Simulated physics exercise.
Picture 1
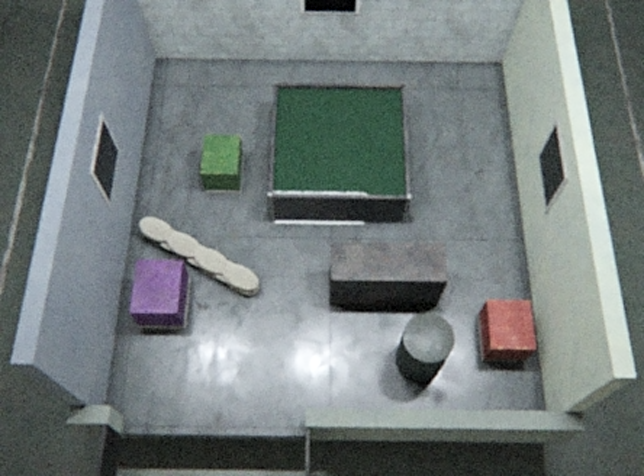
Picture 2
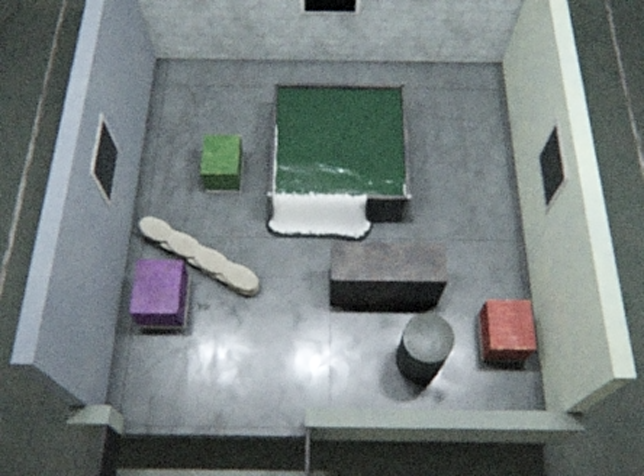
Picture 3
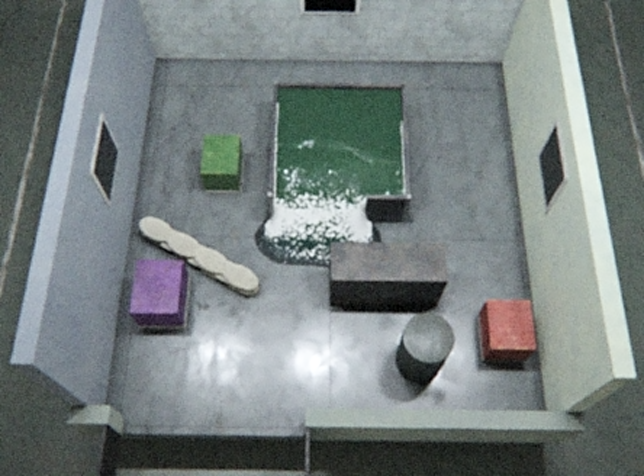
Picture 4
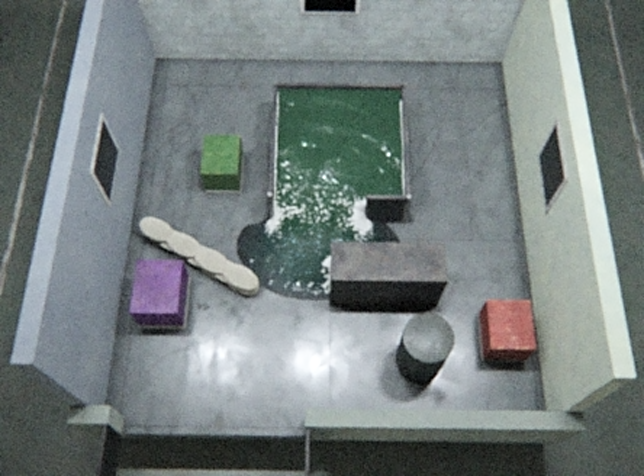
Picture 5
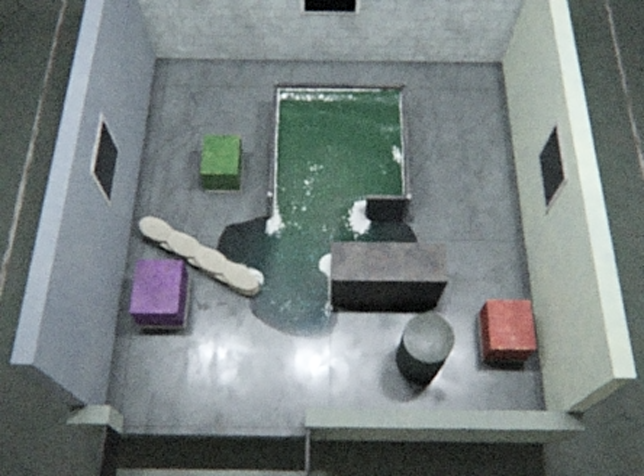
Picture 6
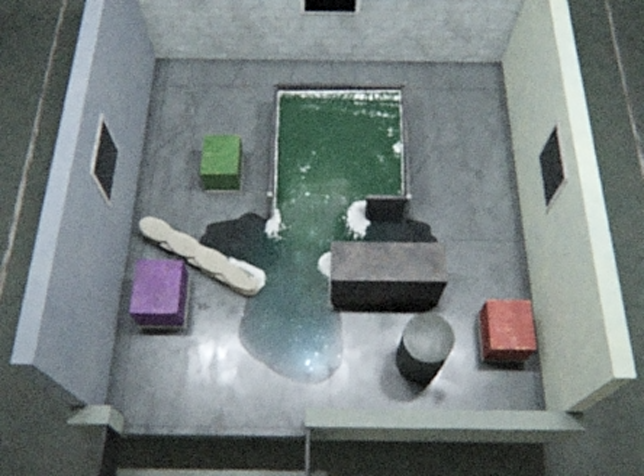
Green water bursting from a gap in a tank's front wall, foaming white, then spreading across a grey floor between stationary blocks.
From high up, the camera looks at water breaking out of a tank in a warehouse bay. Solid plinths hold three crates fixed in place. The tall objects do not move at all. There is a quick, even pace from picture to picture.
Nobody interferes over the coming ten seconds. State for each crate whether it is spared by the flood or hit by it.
The purple crate is spared; the red crate is hit; the green crate is hit.
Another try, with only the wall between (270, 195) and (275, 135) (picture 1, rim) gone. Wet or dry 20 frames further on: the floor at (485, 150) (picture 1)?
Result for the point: Spared.
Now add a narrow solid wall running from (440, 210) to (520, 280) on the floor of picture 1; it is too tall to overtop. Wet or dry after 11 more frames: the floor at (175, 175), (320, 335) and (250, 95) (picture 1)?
As listed: Covered, awash, no water.
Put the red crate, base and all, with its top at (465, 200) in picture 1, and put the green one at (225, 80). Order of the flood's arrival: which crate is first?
I'd say the red crate comes first.
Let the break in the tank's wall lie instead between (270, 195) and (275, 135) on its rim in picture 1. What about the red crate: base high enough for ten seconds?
In that case the red crate is flooded.
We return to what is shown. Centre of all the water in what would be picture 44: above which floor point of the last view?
Estimate: (345, 212).
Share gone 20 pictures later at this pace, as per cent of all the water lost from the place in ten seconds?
Around 55 per cent.
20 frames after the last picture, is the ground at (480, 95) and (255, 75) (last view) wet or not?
Taking the two points in turn, the first is waterlogged and the second is spared.
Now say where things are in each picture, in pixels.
The first picture shows the tank at (340, 141) is whole and still.
In the second picture, the front is at (270, 223), out from the gap at (319, 212).
In the third picture, the front is at a hidden place, out from the gap at (319, 213).
In the fourth picture, water pours out at (319, 213) and has run to a hidden place.
In the fifth picture, water pours out at (319, 213) and has run to (312, 334).
In the sixth picture, the front is at (303, 377), out from the gap at (319, 213).
A moment on, water covers 30 % of the floor; the purple crate not reached, the red crate not reached, the green crate not reached.
Next, water covers 45 % of the floor; the purple crate water round its plinth, the red crate water round its plinth, the green crate water round its plinth.
Then, water covers 65 % of the floor; the purple crate water round its plinth, the red crate water round its plinth, the green crate water round its plinth.
Later, water covers 90 % of the floor; the purple crate water round its plinth, the red crate water round its plinth, the green crate water round its plinth.
In the end, water covers 100 % of the floor; the purple crate stayed above the water, the red crate was topped, the green crate was topped.
